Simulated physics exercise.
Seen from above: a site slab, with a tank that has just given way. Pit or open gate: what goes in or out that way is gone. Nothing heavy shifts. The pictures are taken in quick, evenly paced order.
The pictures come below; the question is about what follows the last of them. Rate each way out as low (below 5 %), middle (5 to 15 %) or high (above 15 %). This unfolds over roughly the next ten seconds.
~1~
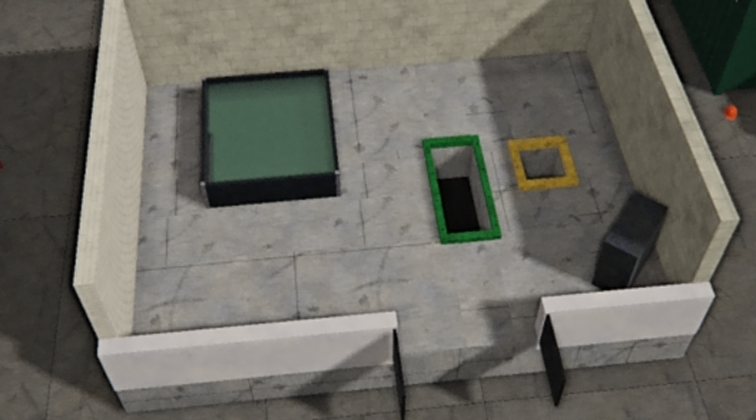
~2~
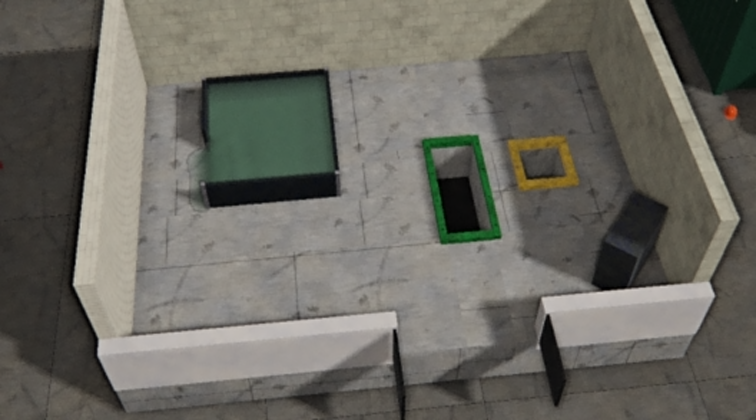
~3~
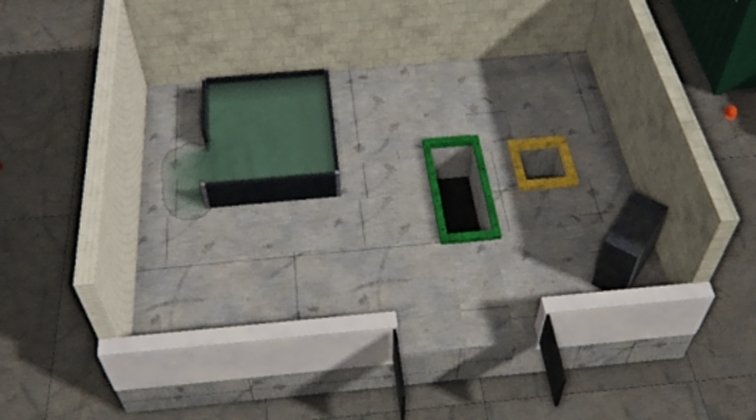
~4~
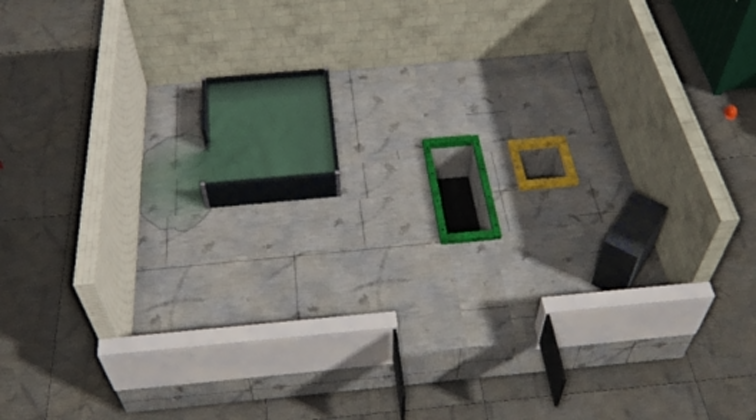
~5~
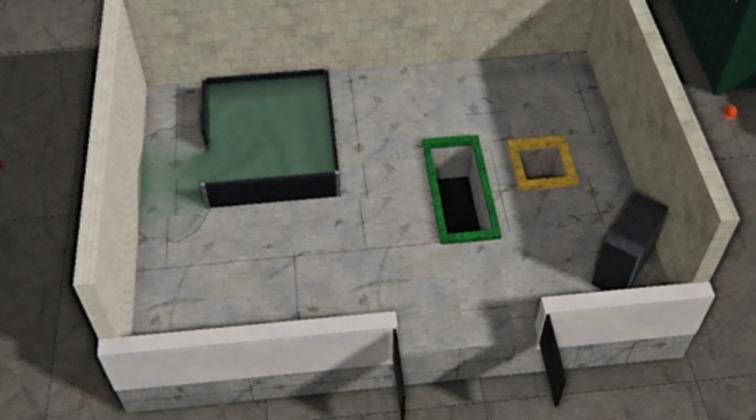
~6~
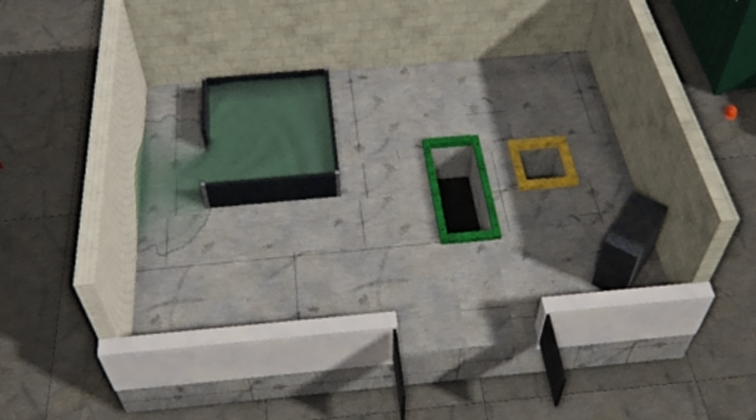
Ratings - gate: Low; green pit: Low; yellow pit: Low.
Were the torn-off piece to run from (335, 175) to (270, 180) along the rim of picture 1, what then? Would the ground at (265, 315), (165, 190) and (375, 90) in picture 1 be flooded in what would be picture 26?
First point swamped, second point spared, third point spared.
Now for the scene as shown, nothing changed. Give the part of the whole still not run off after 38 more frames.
My estimate is some 100 percent.
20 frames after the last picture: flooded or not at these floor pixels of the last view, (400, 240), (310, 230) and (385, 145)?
In turn, the three spots are high and dry, high and dry and high and dry.
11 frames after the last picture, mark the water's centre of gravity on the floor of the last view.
Roughly (233, 169).
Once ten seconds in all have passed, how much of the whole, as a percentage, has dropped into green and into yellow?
Close to 0 per cent, and close to 0 per cent.
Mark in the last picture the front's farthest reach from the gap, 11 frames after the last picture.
Somewhere about (131, 365).
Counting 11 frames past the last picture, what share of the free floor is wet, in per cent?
Estimate: Some 20 in a hundred.
A moment on, water covers 10 % of the floor; the gate 0 %, the green pit 0 %, the yellow pit 0 %.
Next, water covers 20 % of the floor; the gate 0 %, the green pit 0 %, the yellow pit 0 %.
Then, water covers 30 % of the floor; the gate 0 %, the green pit 0 %, the yellow pit 0 %.
Later, water covers 70 % of the floor; the gate 1 %, the green pit 0 %, the yellow pit 0 %.
In the end, water covers 95 % of the floor; the gate 3 %, the green pit 0 %, the yellow pit 0 %.
